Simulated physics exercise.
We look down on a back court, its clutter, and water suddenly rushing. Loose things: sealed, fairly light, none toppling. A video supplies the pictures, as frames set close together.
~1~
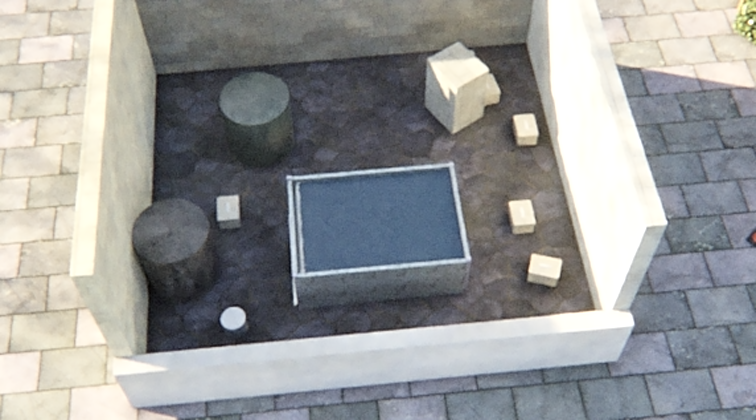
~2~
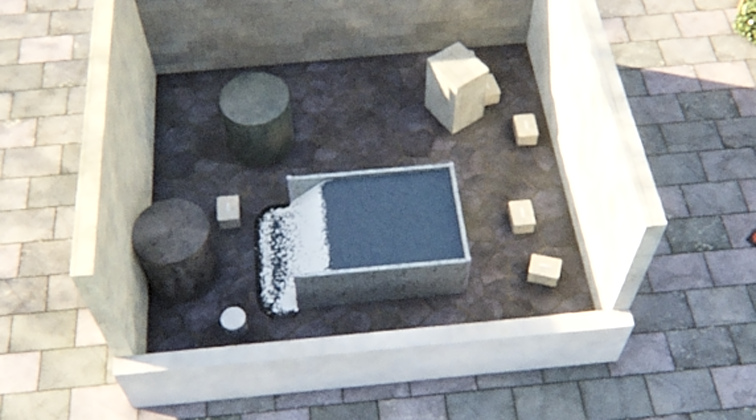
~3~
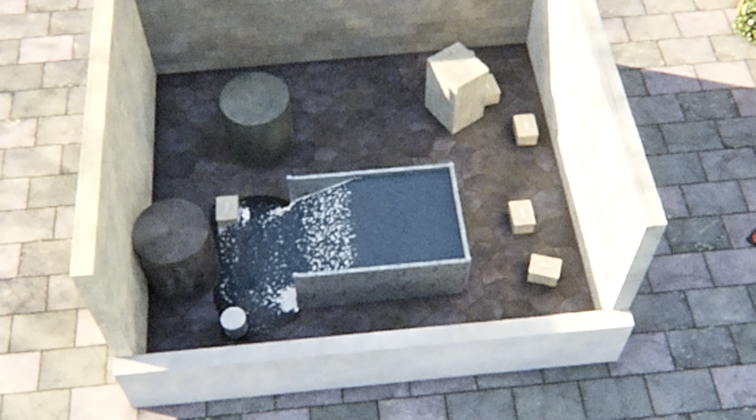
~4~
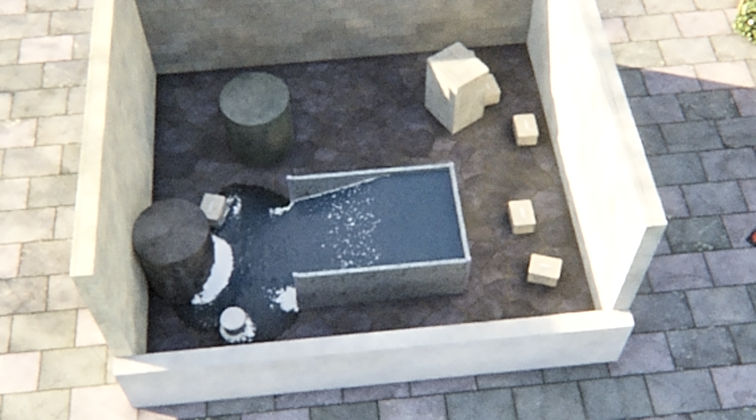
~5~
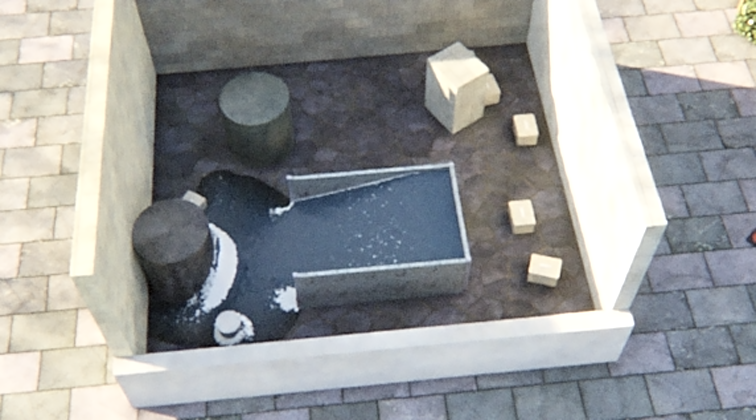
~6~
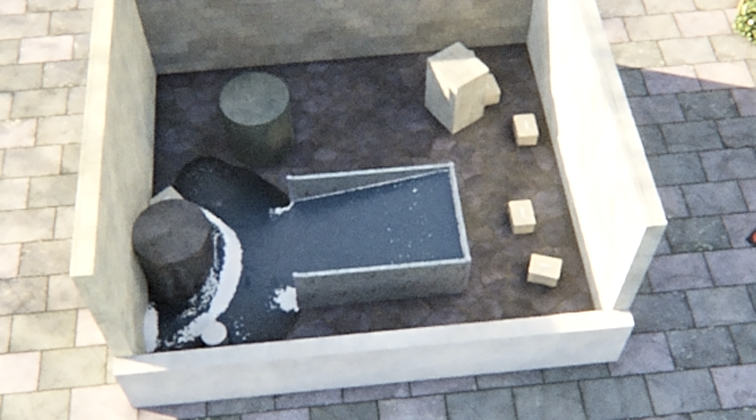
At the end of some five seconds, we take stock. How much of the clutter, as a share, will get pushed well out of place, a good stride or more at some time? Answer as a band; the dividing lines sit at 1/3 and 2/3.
1/3 to 2/3.
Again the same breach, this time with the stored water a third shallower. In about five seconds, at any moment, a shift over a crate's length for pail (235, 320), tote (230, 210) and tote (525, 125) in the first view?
First one reached the mark, second one reached the mark, third one stopped before it.
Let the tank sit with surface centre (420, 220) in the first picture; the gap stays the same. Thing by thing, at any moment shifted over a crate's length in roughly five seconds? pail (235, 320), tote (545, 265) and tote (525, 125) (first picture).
Object by object: Over the mark, below the mark, below the mark.
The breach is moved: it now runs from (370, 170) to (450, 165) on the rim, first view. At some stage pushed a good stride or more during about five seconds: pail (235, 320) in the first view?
As for this one, it came up short.
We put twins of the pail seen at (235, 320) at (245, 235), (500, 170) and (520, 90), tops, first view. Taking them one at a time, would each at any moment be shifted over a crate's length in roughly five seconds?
Taking them one at a time: Goes the distance; falls short; falls short.
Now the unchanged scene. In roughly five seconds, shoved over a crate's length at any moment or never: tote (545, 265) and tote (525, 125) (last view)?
Answer in sequence: The full distance; a shorter distance.
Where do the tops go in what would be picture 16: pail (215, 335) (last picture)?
I'd put it at about (177, 291).
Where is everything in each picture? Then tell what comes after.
In the first frame, a tote at (228, 208), on the bottom; a pail at (233, 318), on the bottom; 0 of 7 have shifted.
In the second frame, a tote at (228, 208), on the bottom; a pail at (233, 318) rests on the ground; 0 of 7 have shifted.
In the third frame, a tote at (227, 208) rests on the ground; a pail at (233, 318), on the bottom; 0 of 7 have shifted.
In the fourth frame, a tote at (211, 206), on the bottom, close to its start; a pail at (233, 318) rests on the ground; 1 of 7 have shifted.
In the fifth frame, a tote at (189, 204), on the bottom, a stride from its start; a pail at (228, 322) rests on the ground, close to its start; 2 of 7 have shifted.
In the sixth frame, a tote at (165, 200) rests on the ground, a stride from its start; a pail at (214, 333) rests on the ground, a stride from its start; 2 of 7 have shifted.
A moment on, 2 of 7 are well off their spots; 2 afloat.
Next, 2 of 7 are well off their spots; 2 afloat.
Later, 1 of 7 are well off their spots; 1 afloat.
In the end, 4 of 7 are well off their spots, and 4 have been at some point; 2 afloat.
